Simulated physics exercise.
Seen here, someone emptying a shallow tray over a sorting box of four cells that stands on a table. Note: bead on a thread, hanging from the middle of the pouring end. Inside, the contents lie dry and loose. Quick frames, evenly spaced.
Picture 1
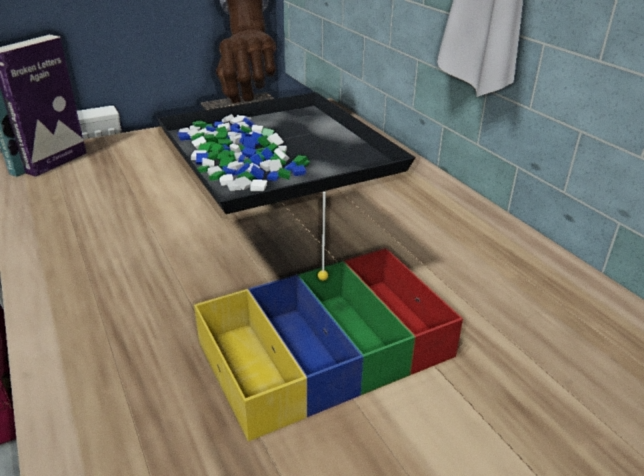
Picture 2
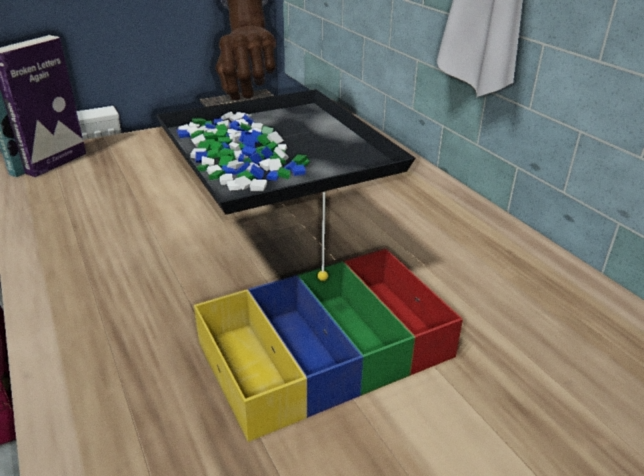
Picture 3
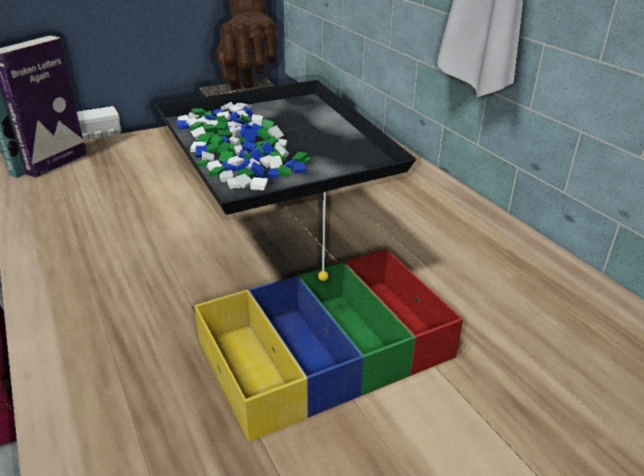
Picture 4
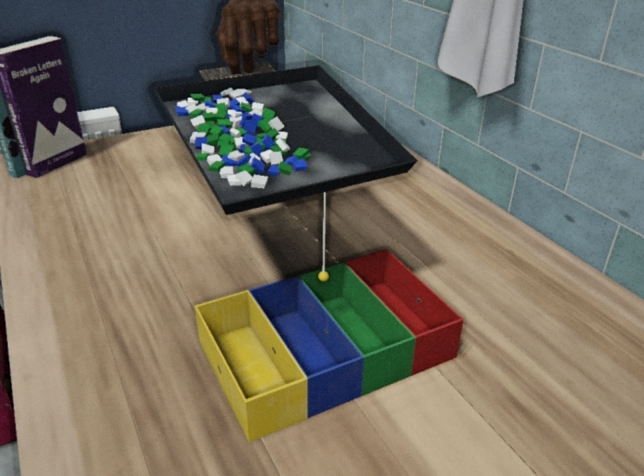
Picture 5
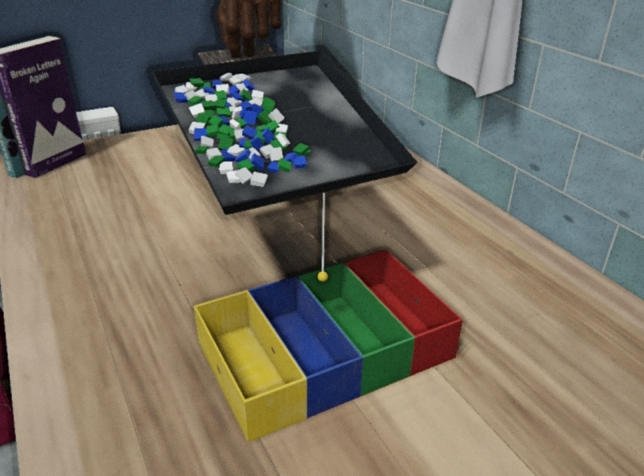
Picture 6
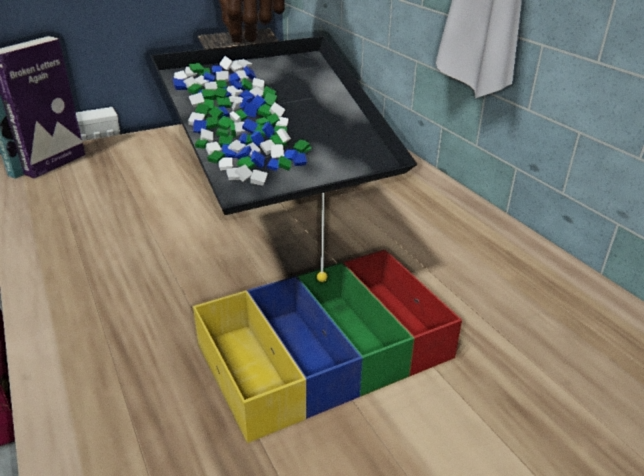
To begin with, a dark tray holding a heap of white, green and blue tiles sits level above a box with yellow, blue, green and red cells, a yellow bead hanging from its near edge. Then the tray's far end rises steadily beside a hand, leaving the tray clearly tilted.
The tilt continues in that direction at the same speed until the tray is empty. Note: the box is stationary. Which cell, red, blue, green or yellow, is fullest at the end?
The blue cell is fullest at the end.
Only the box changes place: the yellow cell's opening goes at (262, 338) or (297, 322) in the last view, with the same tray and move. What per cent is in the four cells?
About 100 per cent, then about 80 per cent.
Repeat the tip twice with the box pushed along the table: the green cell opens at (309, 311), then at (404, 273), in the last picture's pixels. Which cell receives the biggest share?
Result 1: That green cell; result 2: The cell in yellow.
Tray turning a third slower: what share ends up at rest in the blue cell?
Roughly 40 percent, give or take.
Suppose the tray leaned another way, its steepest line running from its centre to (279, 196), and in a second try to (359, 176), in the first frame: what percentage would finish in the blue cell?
It comes to about 20 per cent the first time and about 0 per cent the second.
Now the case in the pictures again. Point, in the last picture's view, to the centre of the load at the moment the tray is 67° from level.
I'd mark it close to (295, 185).
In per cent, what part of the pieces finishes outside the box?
0 per cent.
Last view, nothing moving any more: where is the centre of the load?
Around (327, 362).
Just after the last frame, tray tipped steeply; almost all on the tray; about a tenth falling or outside the box.
A moment on, tray tipped past a quarter turn; about a tenth on the tray; roughly a quarter in the blue cell; roughly a quarter in the green cell; about a tenth in the yellow cell; about a tenth in the red cell; roughly a third falling or outside the box.
Further on, tray tipped past a quarter turn; roughly a third in the blue cell; roughly a quarter in the green cell; roughly a quarter in the yellow cell; about a tenth in the red cell; just a few falling or outside the box.
When it is over, tray tipped past a quarter turn; roughly a third in the blue cell; roughly a quarter in the green cell; roughly a quarter in the yellow cell; about a tenth in the red cell; just a few outside the box.
